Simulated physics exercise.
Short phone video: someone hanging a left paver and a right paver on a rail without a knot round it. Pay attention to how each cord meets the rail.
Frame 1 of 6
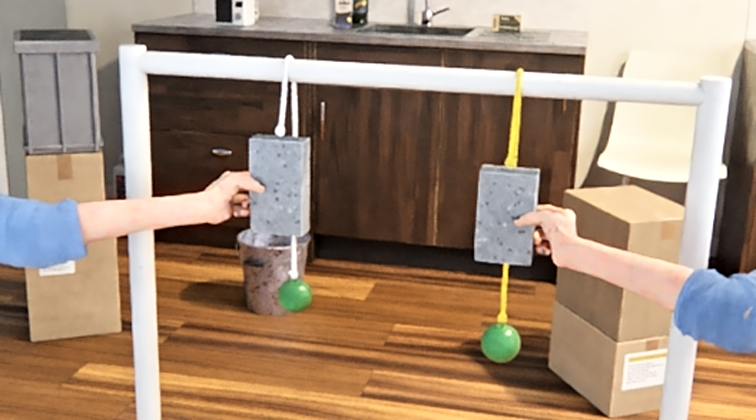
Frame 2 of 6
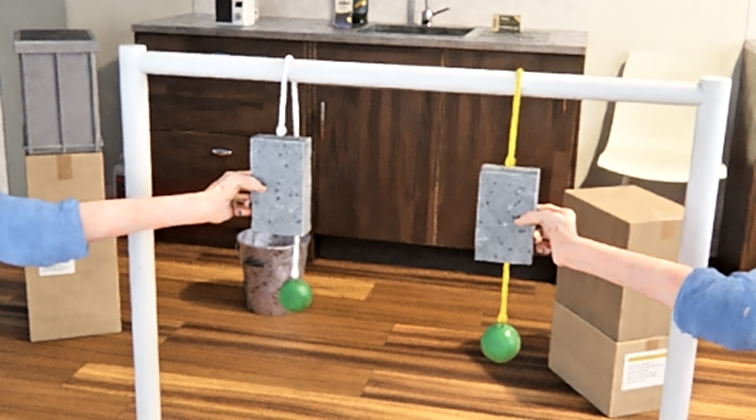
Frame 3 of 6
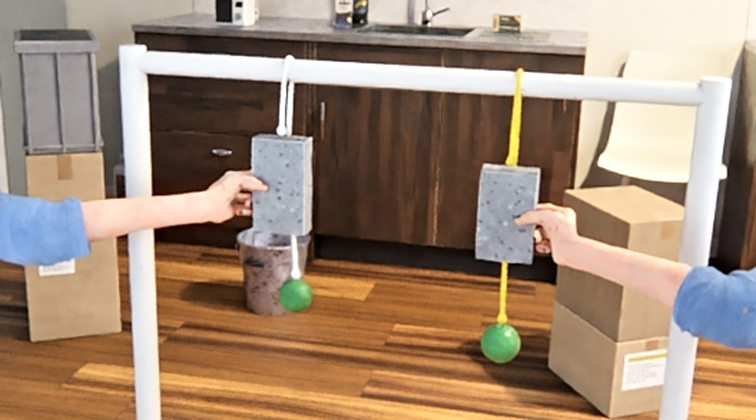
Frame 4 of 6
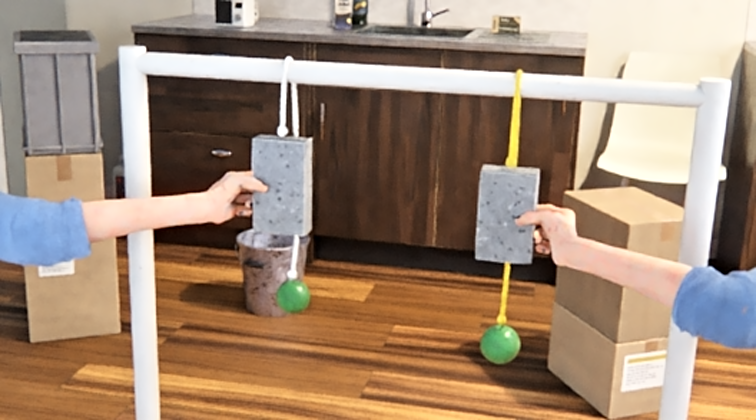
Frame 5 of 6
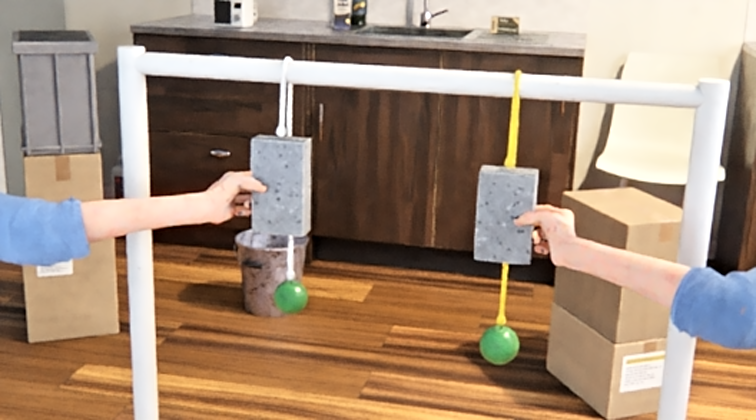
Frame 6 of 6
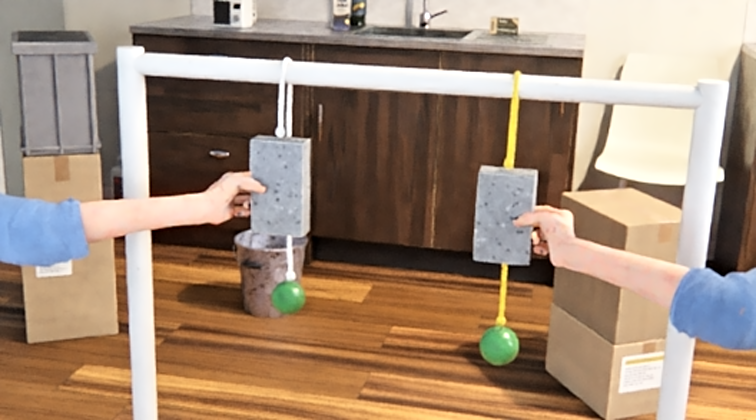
Two hands steadying grey speckled blocks on white and yellow cords looped over a white rail, green balls below swaying slightly.
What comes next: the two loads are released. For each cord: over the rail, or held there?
In the end left paver: Fallen. Right paver: Fallen.
Then, 0.52 s after the last picture, left paver on the floor; right paver dropping near (496, 375).
Then, 0.84 s after the last picture, left paver on the floor; right paver on the floor.
At rest, left paver on the floor; right paver on the floor. The left paver pulls its rope through and the right paver runs down to the floor.
